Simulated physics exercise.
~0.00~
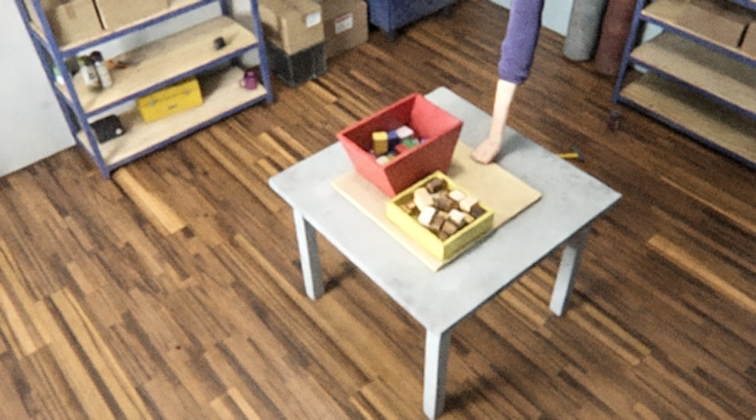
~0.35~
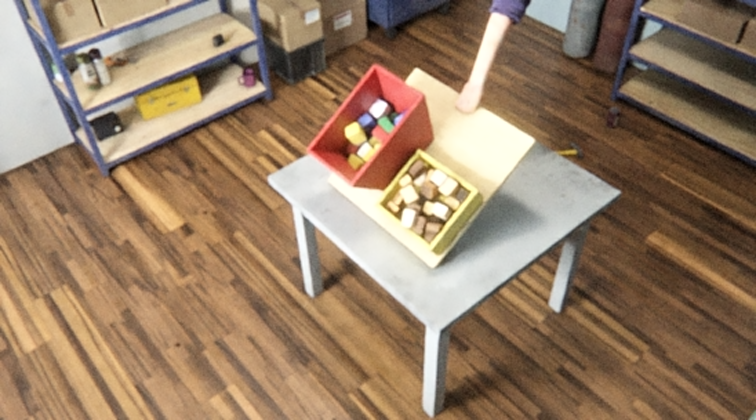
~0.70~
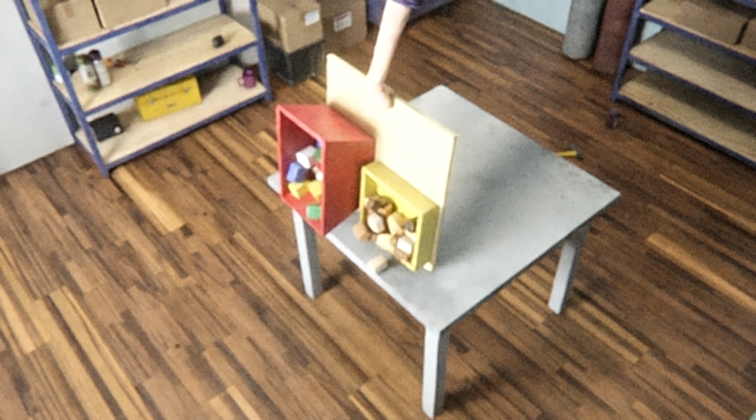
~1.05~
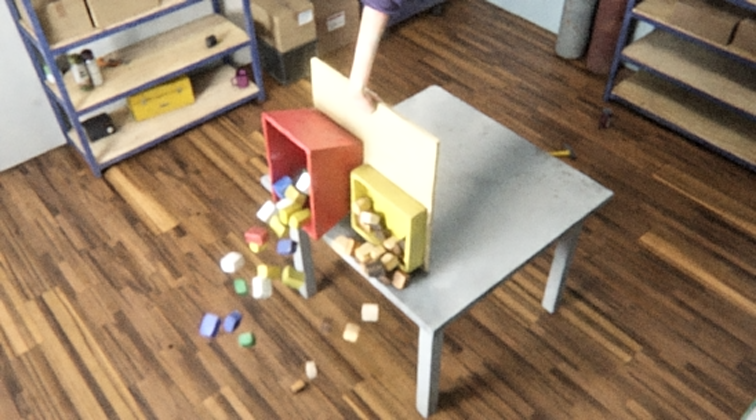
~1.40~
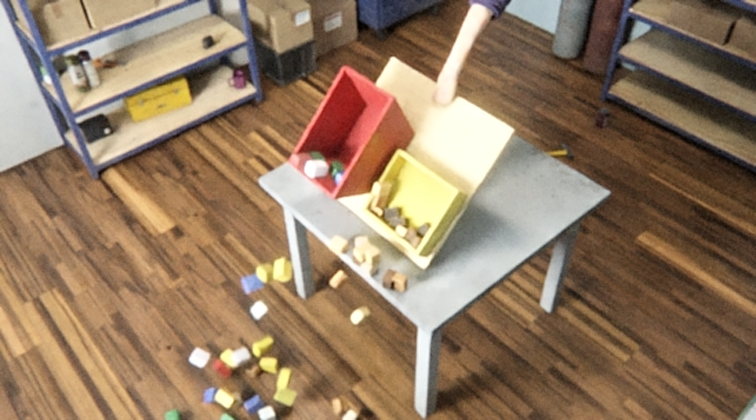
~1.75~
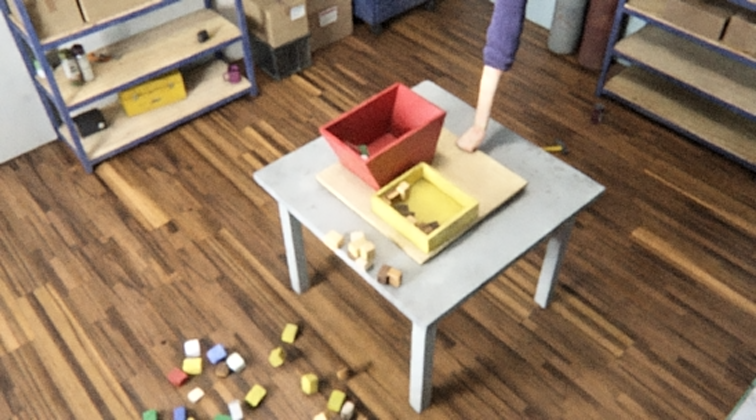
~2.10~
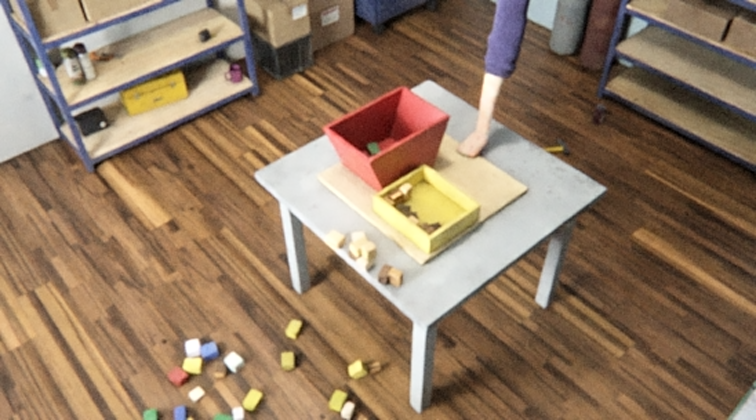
In a storage room with a dark wooden floor, seen from above by a slightly swaying camera, a grey table stands between metal shelving units. On it lies a pale board carrying a red container of colourful bricks and, nearer the viewer, a shallow yellow container of wooden blocks. A hand at the board's far edge tips it steeply up over its left side. Both containers turn with it, and pieces tumble onto the table and floor. The hand lowers the board flat again, leaving many bricks scattered below, several blocks on the tabletop, and a few pieces inside the containers.
